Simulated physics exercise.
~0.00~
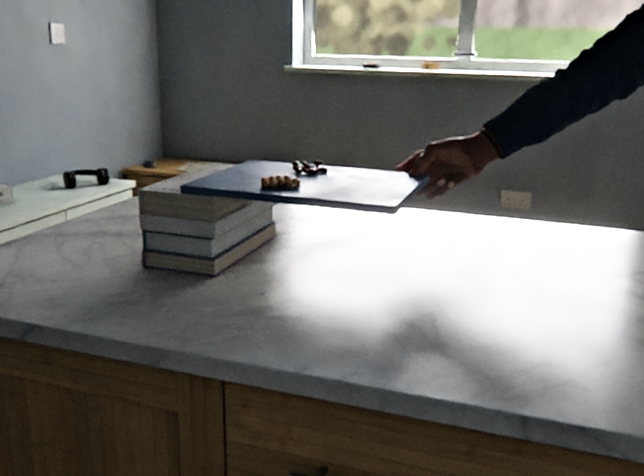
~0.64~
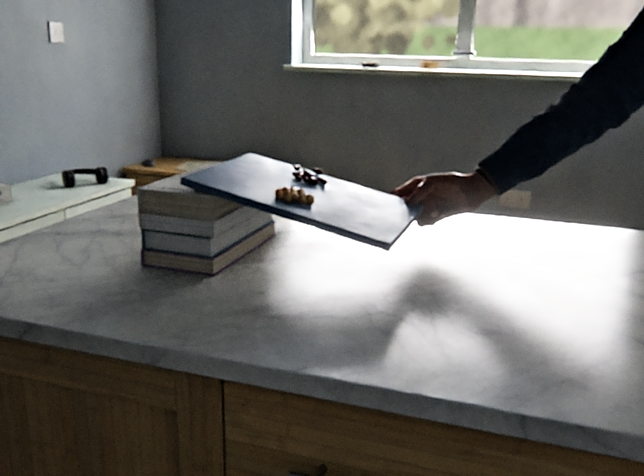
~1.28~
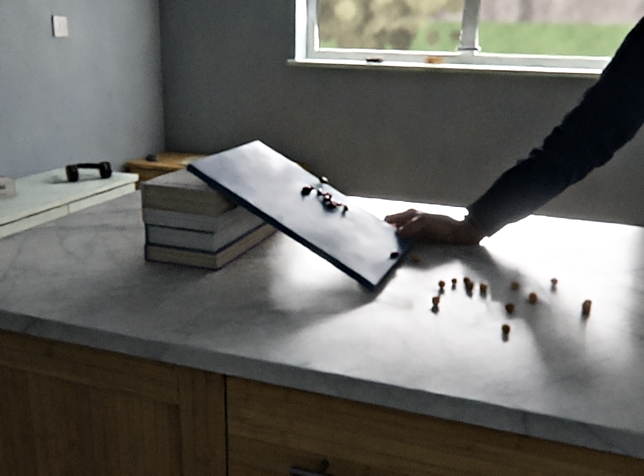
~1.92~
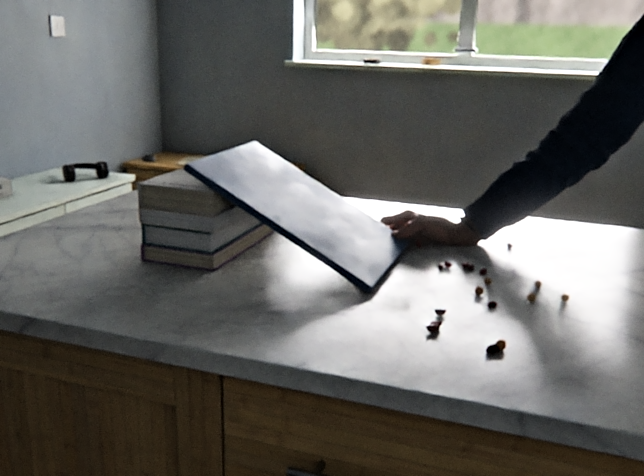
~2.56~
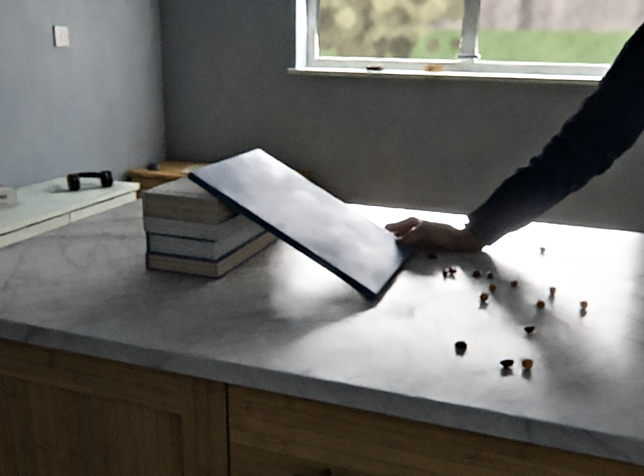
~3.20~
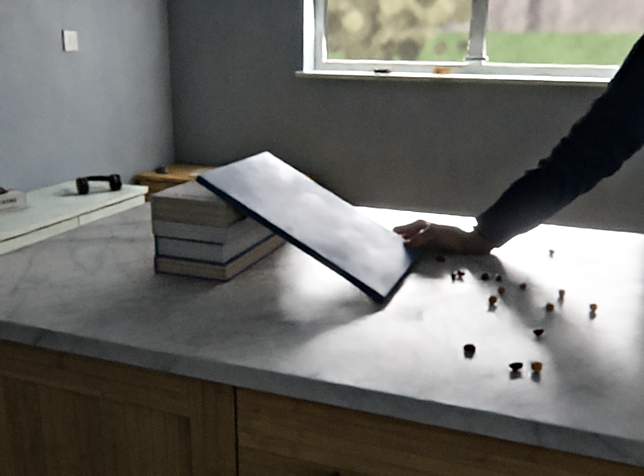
A dark-edged board, one end propped on a stack of books and the other held by a hand, carries two small heaps of little loose pieces above a marble counter. The hand lowers its end to the right, and at first both heaps stay put on the gentle slope. As the board tips further, the near pieces run off and scatter over the counter while most of the far dark cluster still clings on. Then the far ones slide off too, leaving the board bare. The pieces come to rest spread out, the near ones generally farther away.
